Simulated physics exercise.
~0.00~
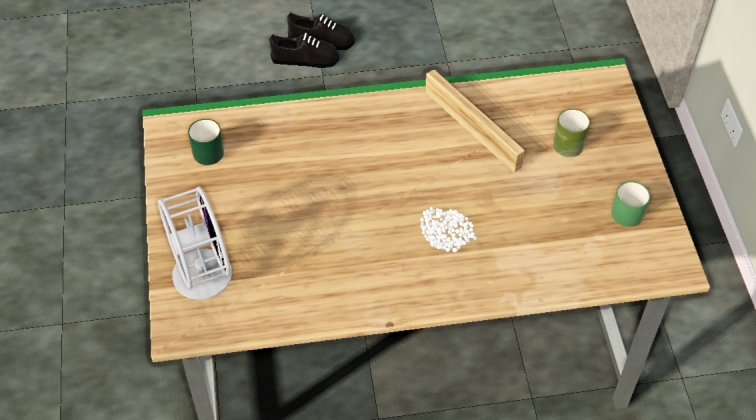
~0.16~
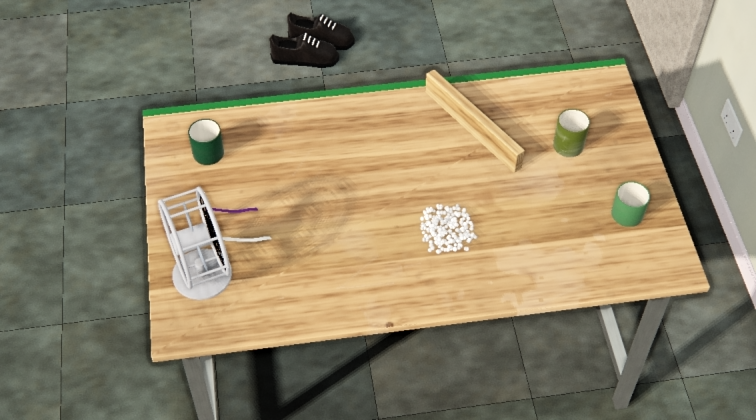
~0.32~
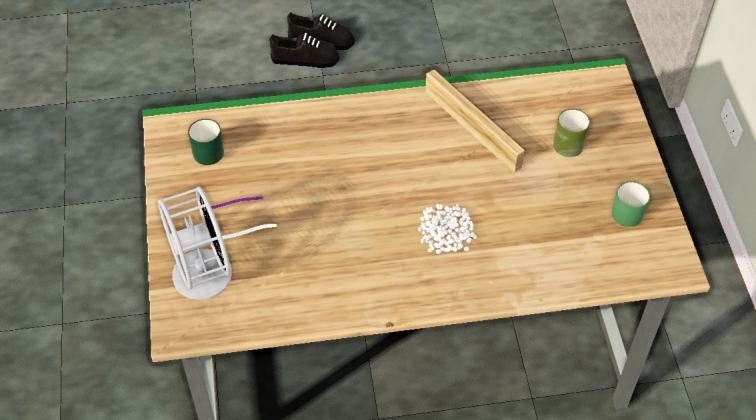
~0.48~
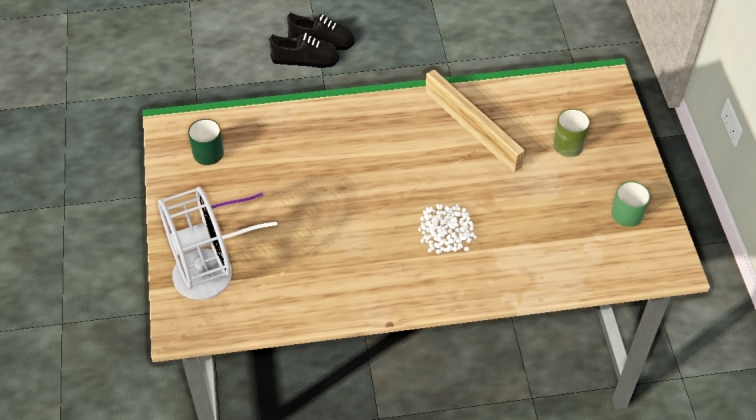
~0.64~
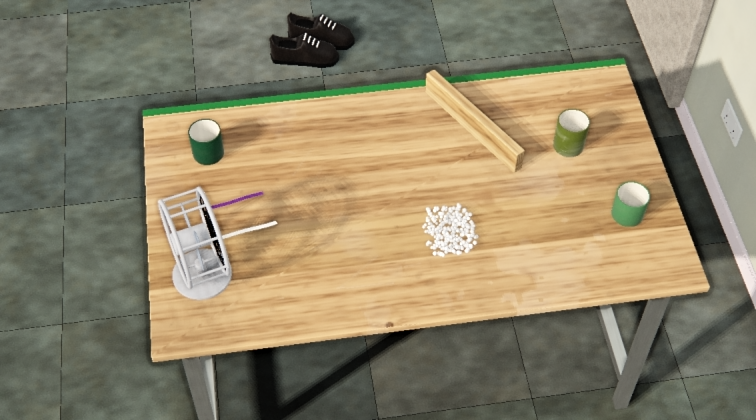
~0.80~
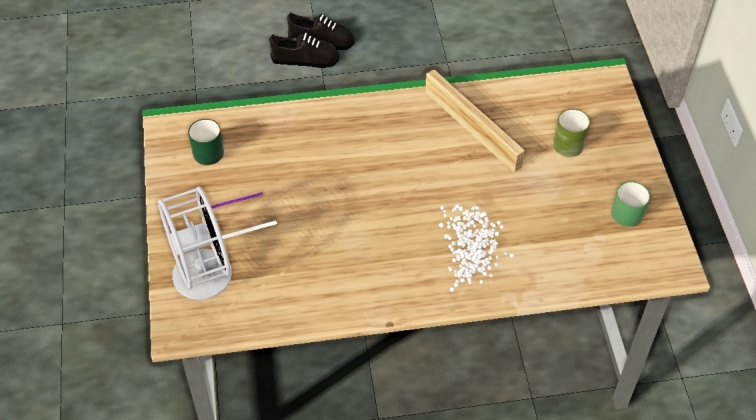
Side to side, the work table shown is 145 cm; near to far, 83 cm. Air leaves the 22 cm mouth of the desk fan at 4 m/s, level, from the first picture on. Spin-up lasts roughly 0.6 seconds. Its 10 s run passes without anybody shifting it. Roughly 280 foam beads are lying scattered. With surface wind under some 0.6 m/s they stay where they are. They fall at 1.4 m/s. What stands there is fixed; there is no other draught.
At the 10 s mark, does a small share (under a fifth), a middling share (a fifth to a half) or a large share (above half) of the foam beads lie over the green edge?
A small share.
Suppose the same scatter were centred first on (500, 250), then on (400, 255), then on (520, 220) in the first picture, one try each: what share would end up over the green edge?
It goes 0 %, then 0 %, then 0 %.
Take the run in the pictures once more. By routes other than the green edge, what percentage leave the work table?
I would say close to 30 %.
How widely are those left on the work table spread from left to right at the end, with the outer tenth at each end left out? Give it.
30 centimetres or so.
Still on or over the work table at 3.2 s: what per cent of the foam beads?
Some 70 per cent.
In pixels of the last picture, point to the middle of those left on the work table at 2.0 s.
Around (539, 294).
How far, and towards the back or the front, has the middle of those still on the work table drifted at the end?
Forward, some 25 cm.
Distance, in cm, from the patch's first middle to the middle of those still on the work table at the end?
30 cm.
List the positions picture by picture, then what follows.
In the first frame, the middle of the foam beads is near (446, 228), none has stirred yet and the mouth of the desk fan is at (194, 238).
In the second frame, the middle of the foam beads is near (446, 227), about 1 % have left their places and the green edge is centred on (388, 84).
In the third frame, the middle of the foam beads is near (446, 227), about 1 % have left their places, the top of a board is at (474, 111) and the top of a mug is at (574, 120).
In the fourth frame, the middle of the foam beads is near (446, 227) and about 1 % have left their places.
In the fifth frame, the middle of the foam beads is near (449, 229), the farthest in sight from the desk fan is at (474, 226) and about 25 % have left their places.
In the sixth frame, the middle of the foam beads is near (472, 247), the farthest in sight from the desk fan is at (512, 256) and all have left their places.
After 2.0 s, 0 % are over the green edge; the middle of those still in play is near (539, 294); 83 % have settled or left.
After 3.2 s, 0 % are over the green edge; the middle of those still in play is near (539, 294); 87 % have settled or left.
After 5.5 s, 0 % are over the green edge; the middle of those still in play is near (539, 294); 88 % have settled or left.
After 10.0 s, at the end, 0 % are over the green edge; the middle of those still in play is near (539, 294).
